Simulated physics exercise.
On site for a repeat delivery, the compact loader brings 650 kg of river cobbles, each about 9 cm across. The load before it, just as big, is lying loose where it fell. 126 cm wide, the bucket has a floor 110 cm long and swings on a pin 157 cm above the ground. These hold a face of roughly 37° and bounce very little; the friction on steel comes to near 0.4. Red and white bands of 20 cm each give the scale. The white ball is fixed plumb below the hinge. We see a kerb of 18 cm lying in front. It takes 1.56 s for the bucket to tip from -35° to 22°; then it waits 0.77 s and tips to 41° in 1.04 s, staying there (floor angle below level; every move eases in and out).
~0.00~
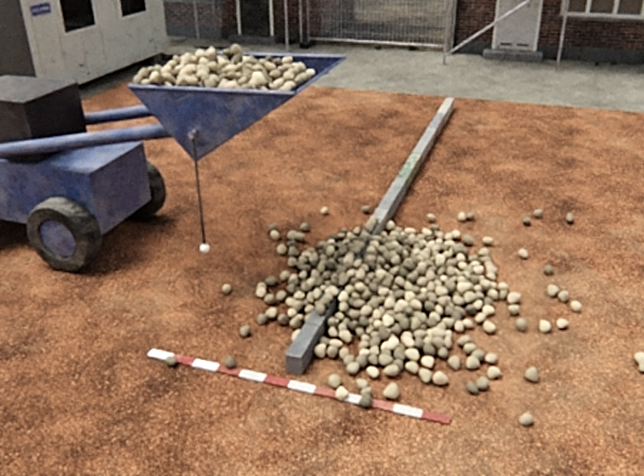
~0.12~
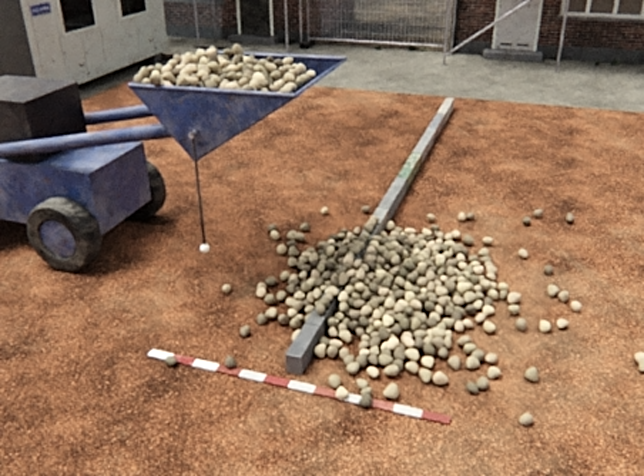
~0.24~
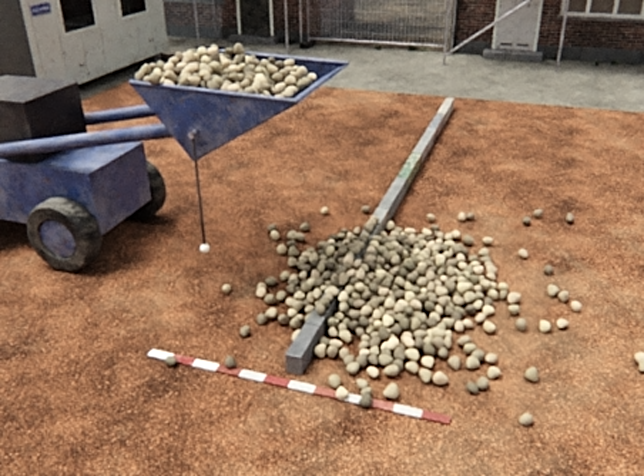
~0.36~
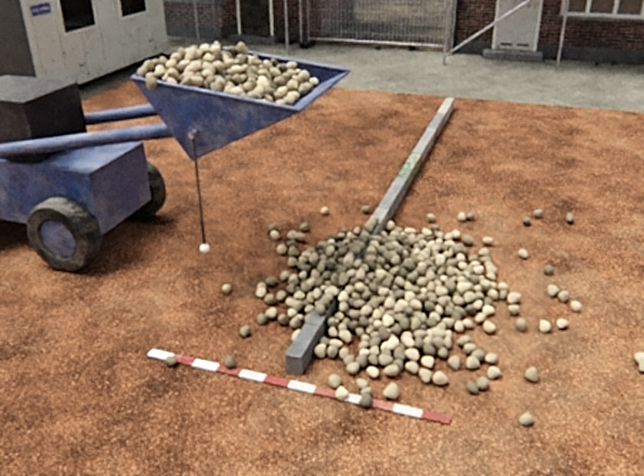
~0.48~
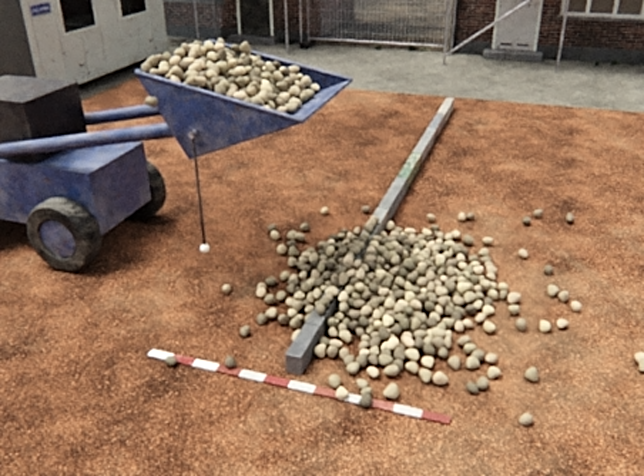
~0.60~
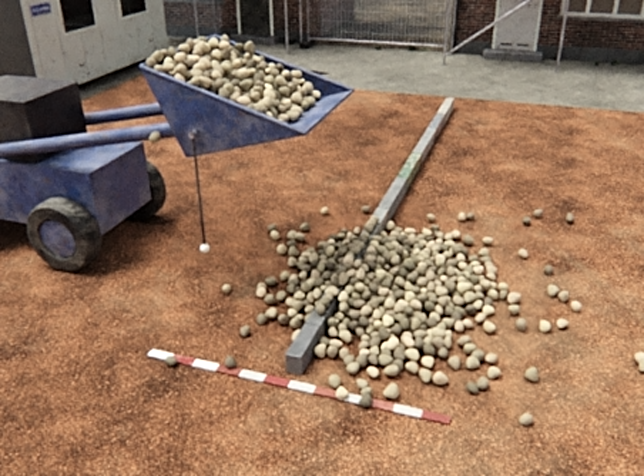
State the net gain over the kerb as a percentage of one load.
63 %.
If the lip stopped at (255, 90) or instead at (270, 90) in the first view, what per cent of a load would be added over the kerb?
20 %, then 40 %.
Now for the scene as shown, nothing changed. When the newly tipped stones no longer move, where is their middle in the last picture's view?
They end up centred around (367, 269).
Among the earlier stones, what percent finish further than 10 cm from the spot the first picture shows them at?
Roughly 10 % of them.
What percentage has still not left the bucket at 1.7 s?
85 %.
After 1.2 s the floor is at 13°; in per cent of one load, 100 in the bucket, 22 on this side of the kerb, 78 over the kerb; the foremost stones are at (609, 305).
After 1.7 s the floor is at 22°; in per cent of one load, 85 in the bucket, 36 on this side of the kerb, 78 over the kerb; the foremost stones are at (609, 305).
After 3.8 s the floor is at 41°; in per cent of one load, 0 in the bucket, 59 on this side of the kerb, 141 over the kerb; the foremost stones are at (615, 298).
After 6.6 s the floor is at 41°; in per cent of one load, 0 in the bucket, 59 on this side of the kerb, 141 over the kerb; the foremost stones are at (615, 298). Net gain over the kerb, 63.
